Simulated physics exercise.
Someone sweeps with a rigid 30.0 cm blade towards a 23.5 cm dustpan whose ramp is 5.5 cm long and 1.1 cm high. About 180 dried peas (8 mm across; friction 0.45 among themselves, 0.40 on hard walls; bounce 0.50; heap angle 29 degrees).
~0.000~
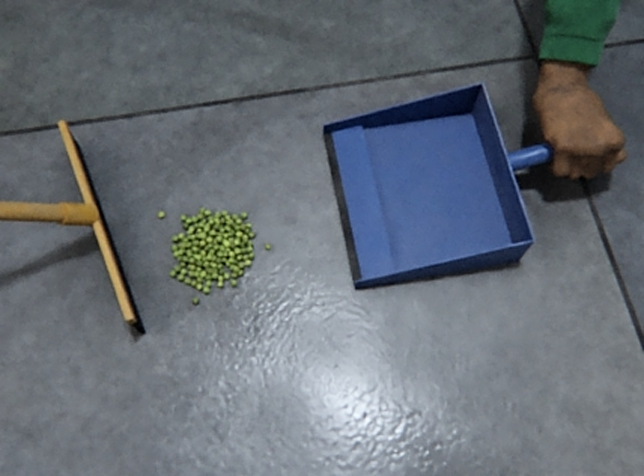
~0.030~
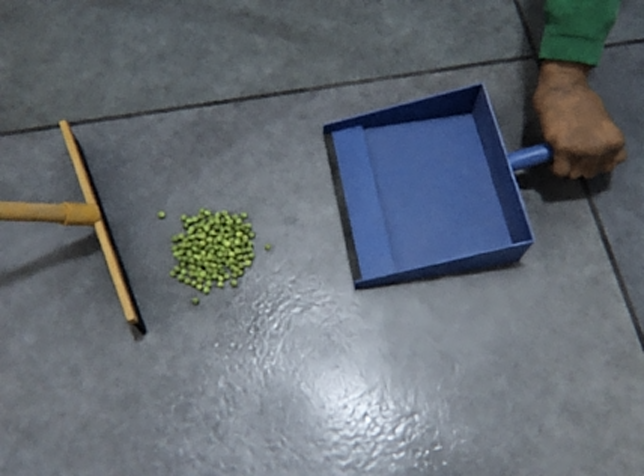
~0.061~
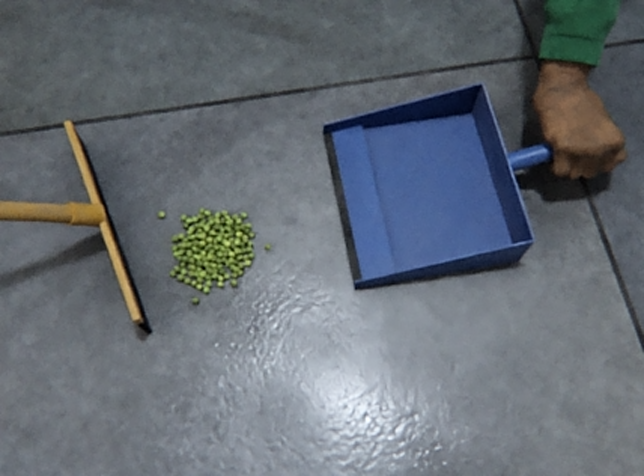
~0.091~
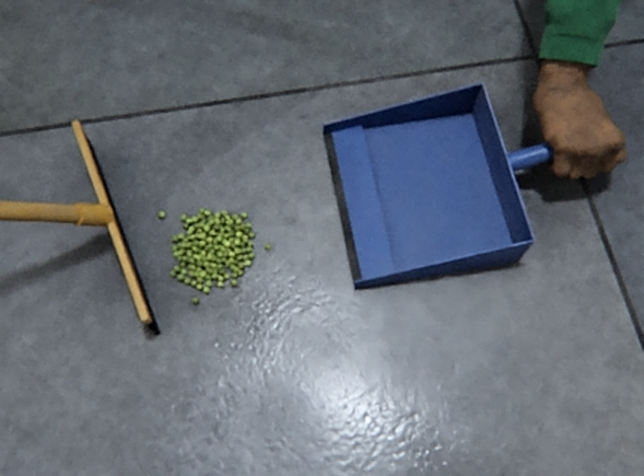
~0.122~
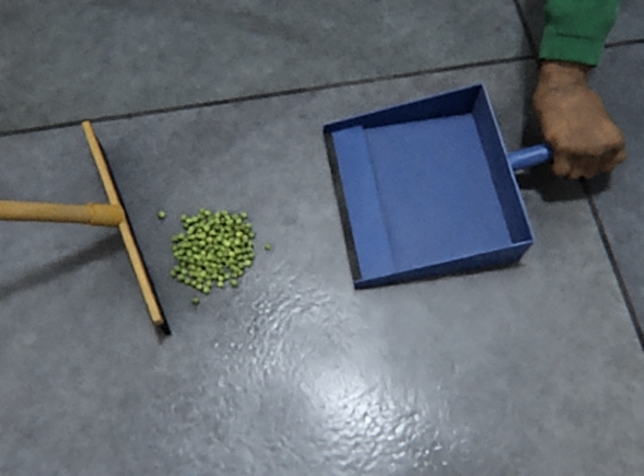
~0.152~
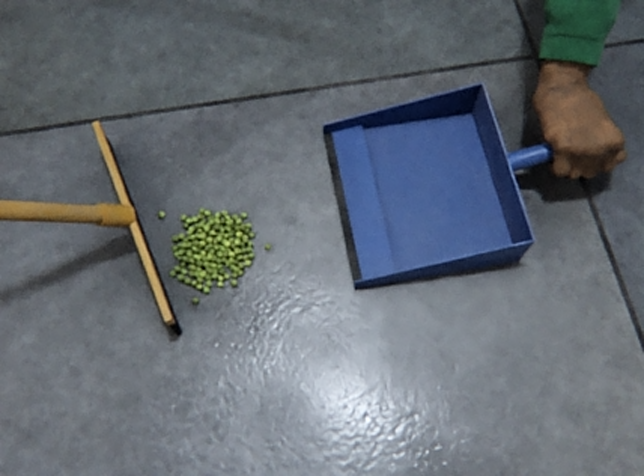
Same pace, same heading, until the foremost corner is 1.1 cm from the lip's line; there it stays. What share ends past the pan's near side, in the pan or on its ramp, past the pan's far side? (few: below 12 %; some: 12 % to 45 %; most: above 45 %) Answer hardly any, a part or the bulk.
Near side: Hardly any, pan: Hardly any, far side: Hardly any.
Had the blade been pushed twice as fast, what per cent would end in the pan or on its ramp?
Then about 25 per cent.
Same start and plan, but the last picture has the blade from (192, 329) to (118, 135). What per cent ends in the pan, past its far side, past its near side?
Pan 10, far 5, near 10.
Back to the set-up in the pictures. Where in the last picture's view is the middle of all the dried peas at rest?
Near (330, 225).
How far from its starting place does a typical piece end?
Roughly 16 cm.
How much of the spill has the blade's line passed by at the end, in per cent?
Roughly 0 per cent.
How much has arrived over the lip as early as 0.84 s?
Some 5 per cent.
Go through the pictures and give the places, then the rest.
In the first picture, blade from (131, 319) to (65, 128), moved 0.0 cm, 0 of the pieces shifted so far; middle of the pieces at (213, 251); pan at (431, 193).
In the second picture, blade from (133, 319) to (66, 128), moved 0.2 cm, 0 of the pieces shifted so far; middle of the pieces at (213, 251).
In the third picture, blade from (138, 319) to (71, 128), moved 0.8 cm, 0 of the pieces shifted so far; middle of the pieces at (213, 251).
In the fourth picture, blade from (147, 320) to (78, 128), moved 1.9 cm, 0 of the pieces shifted so far; middle of the pieces at (213, 251).
In the fifth picture, blade from (158, 320) to (89, 128), moved 3.3 cm, 0 of the pieces shifted so far; middle of the pieces at (213, 251).
In the sixth picture, blade from (170, 320) to (99, 129), moved 4.6 cm, 0 of the pieces shifted so far; middle of the pieces at (213, 251); pan at (431, 193). Its pace works out near 0.45 m/s, heading 12 degrees towards the viewer's side.
After 0.39 s, middle of the blade 16 cm from the lip; 0 % over the lip, far side 0 %, near side 0 %.
After 0.56 s, middle of the blade 8 cm from the lip; 0 % over the lip, far side 0 %, near side 5 %.
After 0.84 s, middle of the blade 5 cm from the lip; 5 % over the lip, far side 0 %, near side 5 %.
At rest (1.4 s), near side 5 %, pan 5 %, far side 5 %, in front of the lip or behind the blade 85 %.
